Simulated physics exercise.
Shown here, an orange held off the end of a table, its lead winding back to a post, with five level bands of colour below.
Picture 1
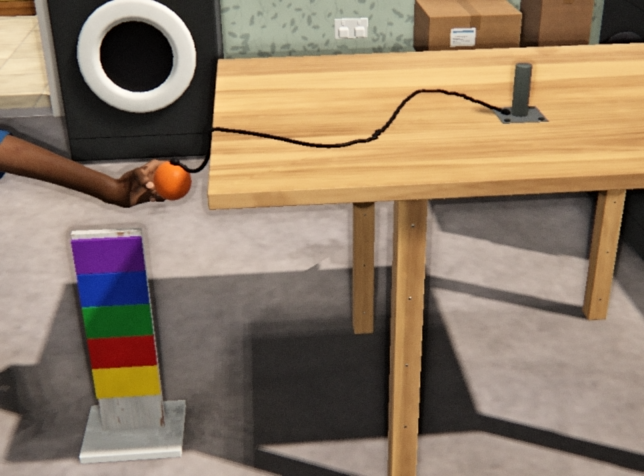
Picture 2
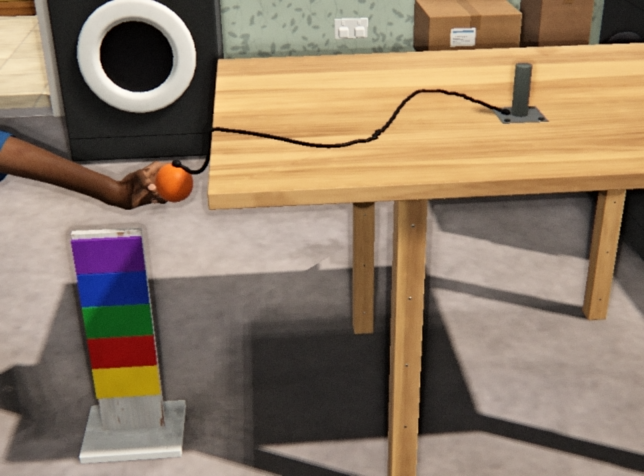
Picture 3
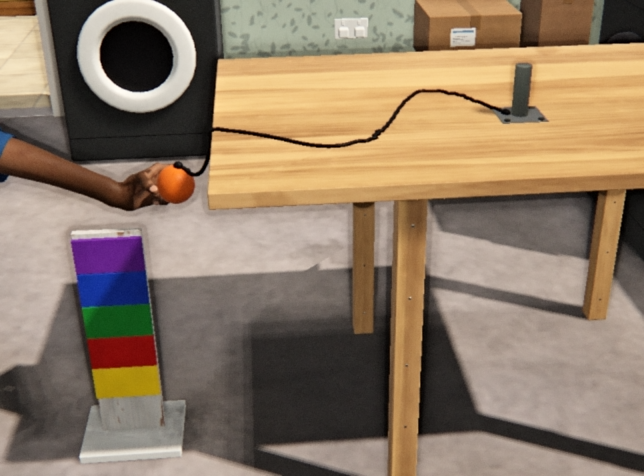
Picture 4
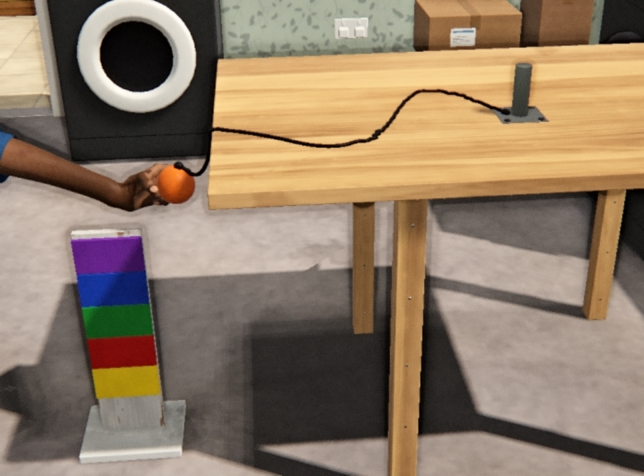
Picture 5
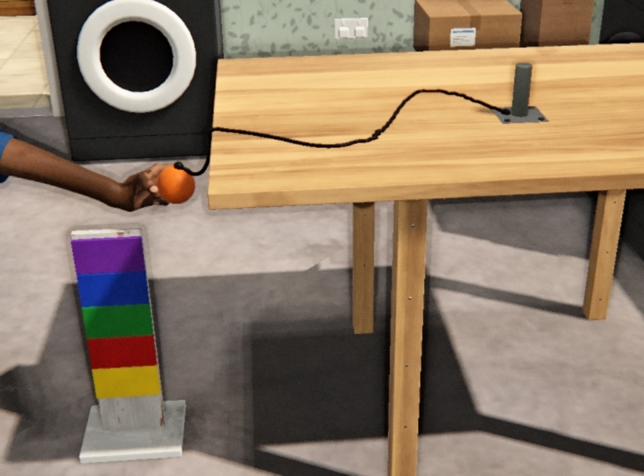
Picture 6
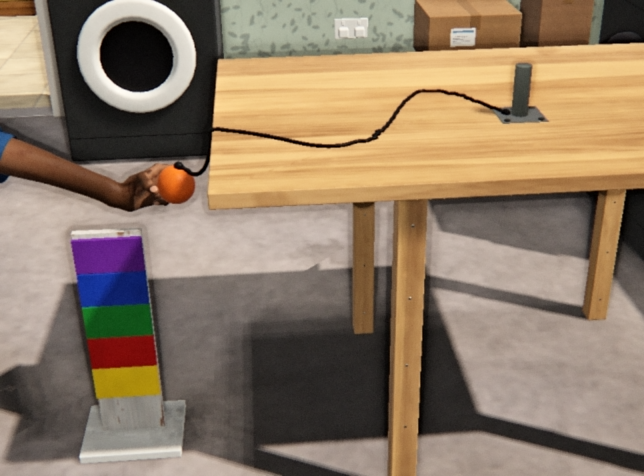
A hand held an orange ball on a black cord just off the left end of a wooden table, above a striped colour board, and barely moved it, shifting slightly right before keeping still.
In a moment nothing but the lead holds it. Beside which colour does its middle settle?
At red.
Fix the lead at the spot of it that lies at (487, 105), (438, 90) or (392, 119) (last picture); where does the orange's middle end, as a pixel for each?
In that order: (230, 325), (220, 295) and (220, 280).
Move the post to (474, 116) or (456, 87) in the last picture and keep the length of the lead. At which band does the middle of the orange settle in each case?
In that order: Yellow; yellow.
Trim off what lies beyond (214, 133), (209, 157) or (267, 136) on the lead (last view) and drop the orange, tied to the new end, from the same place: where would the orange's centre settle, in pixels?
About (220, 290), (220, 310) and (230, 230).
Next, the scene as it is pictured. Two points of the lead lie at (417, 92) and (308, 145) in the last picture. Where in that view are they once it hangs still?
At (379, 116), then (219, 171).
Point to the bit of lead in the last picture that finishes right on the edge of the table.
At (360, 141), roughly.
Early on, orange near (222, 313); level with green.
Midway, orange near (216, 335); level with red.
Finally, orange near (233, 333); level with red. Its centre hangs level with the red band.
